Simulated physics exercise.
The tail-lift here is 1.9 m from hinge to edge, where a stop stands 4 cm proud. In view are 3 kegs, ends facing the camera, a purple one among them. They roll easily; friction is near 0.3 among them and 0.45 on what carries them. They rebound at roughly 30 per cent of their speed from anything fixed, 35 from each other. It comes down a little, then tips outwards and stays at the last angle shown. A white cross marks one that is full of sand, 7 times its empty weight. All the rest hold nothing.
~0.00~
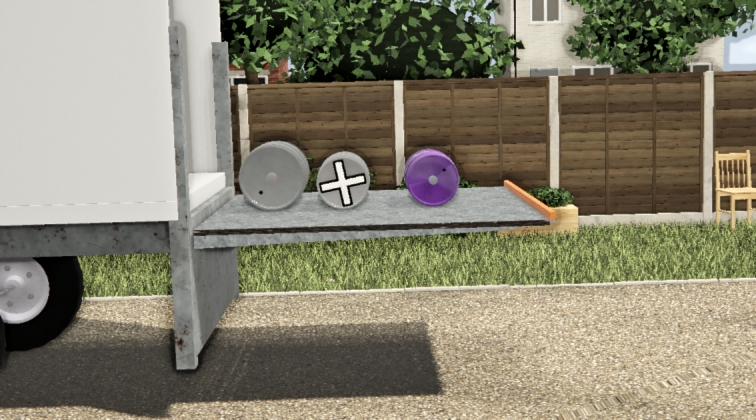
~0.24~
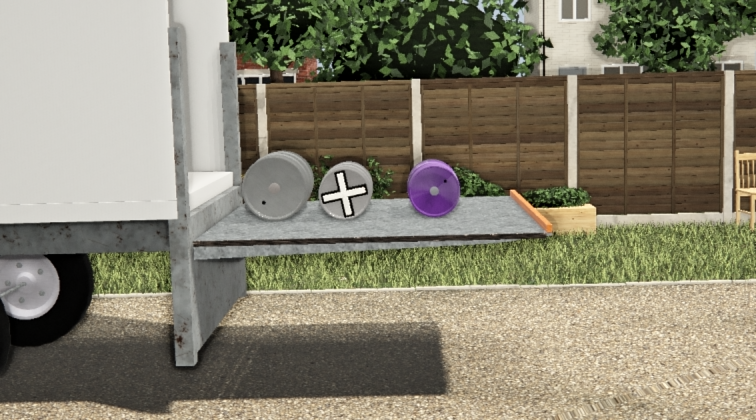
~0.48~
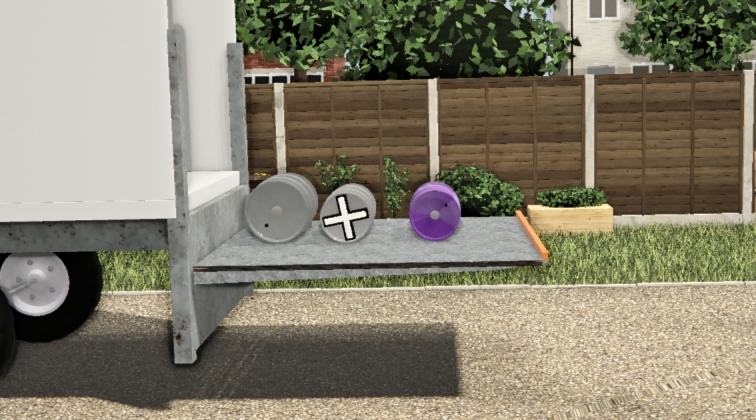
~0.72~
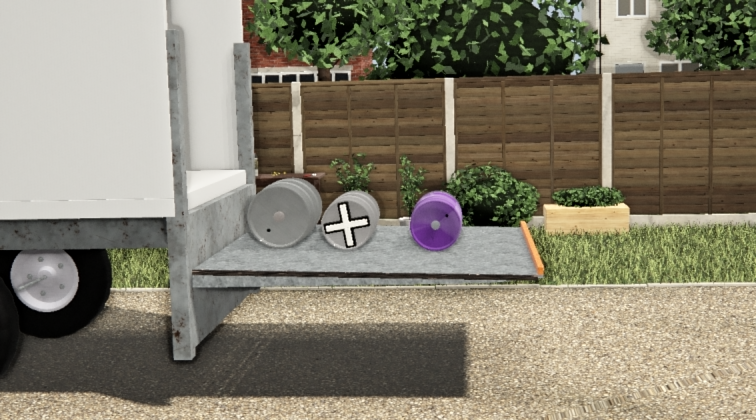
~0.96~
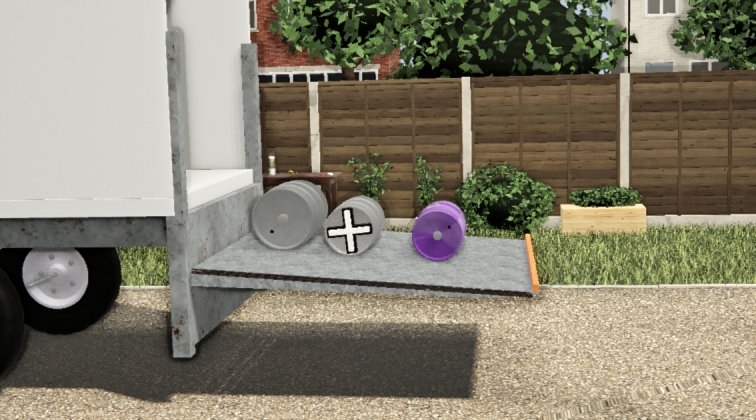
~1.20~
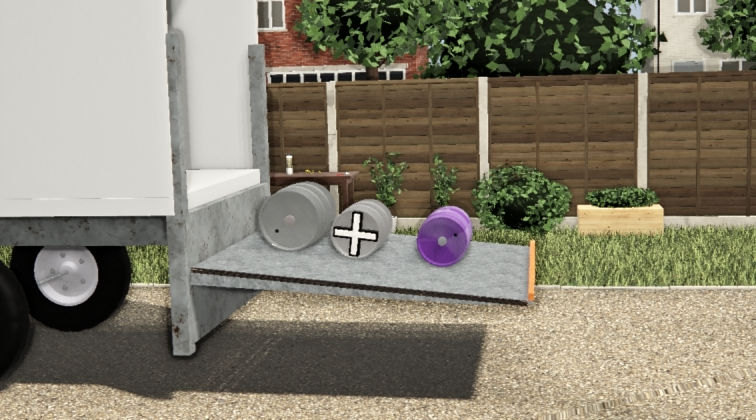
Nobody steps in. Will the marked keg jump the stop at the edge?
The purple keg jumps the stop.
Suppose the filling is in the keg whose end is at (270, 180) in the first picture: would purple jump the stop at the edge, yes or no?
Then purple yes.
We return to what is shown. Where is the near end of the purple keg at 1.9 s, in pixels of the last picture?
Around (478, 246).
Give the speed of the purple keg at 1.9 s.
Near 0.5 m/s.
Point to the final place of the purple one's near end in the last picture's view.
Near (703, 354).
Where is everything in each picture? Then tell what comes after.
In the first picture, purple at (434, 181); plate level; stop at (552, 215); white cross at (343, 183).
In the second picture, purple at (435, 192); plate level.
In the third picture, purple at (435, 216); plate level.
In the fourth picture, purple at (435, 226); plate tilted 2°; stop at (541, 271).
In the fifth picture, purple at (437, 237); plate tilted 4°.
In the sixth picture, purple at (442, 242); plate tilted 6°; stop at (531, 297).
After 1.9 s, purple is on the plate, 30 cm from the stop, rolling right; 0 gone from the plate.
After 2.8 s, purple is over the stop and falling; 1 gone from the plate.
At rest (7.8 s), purple is on the ground; 2 gone from the plate.
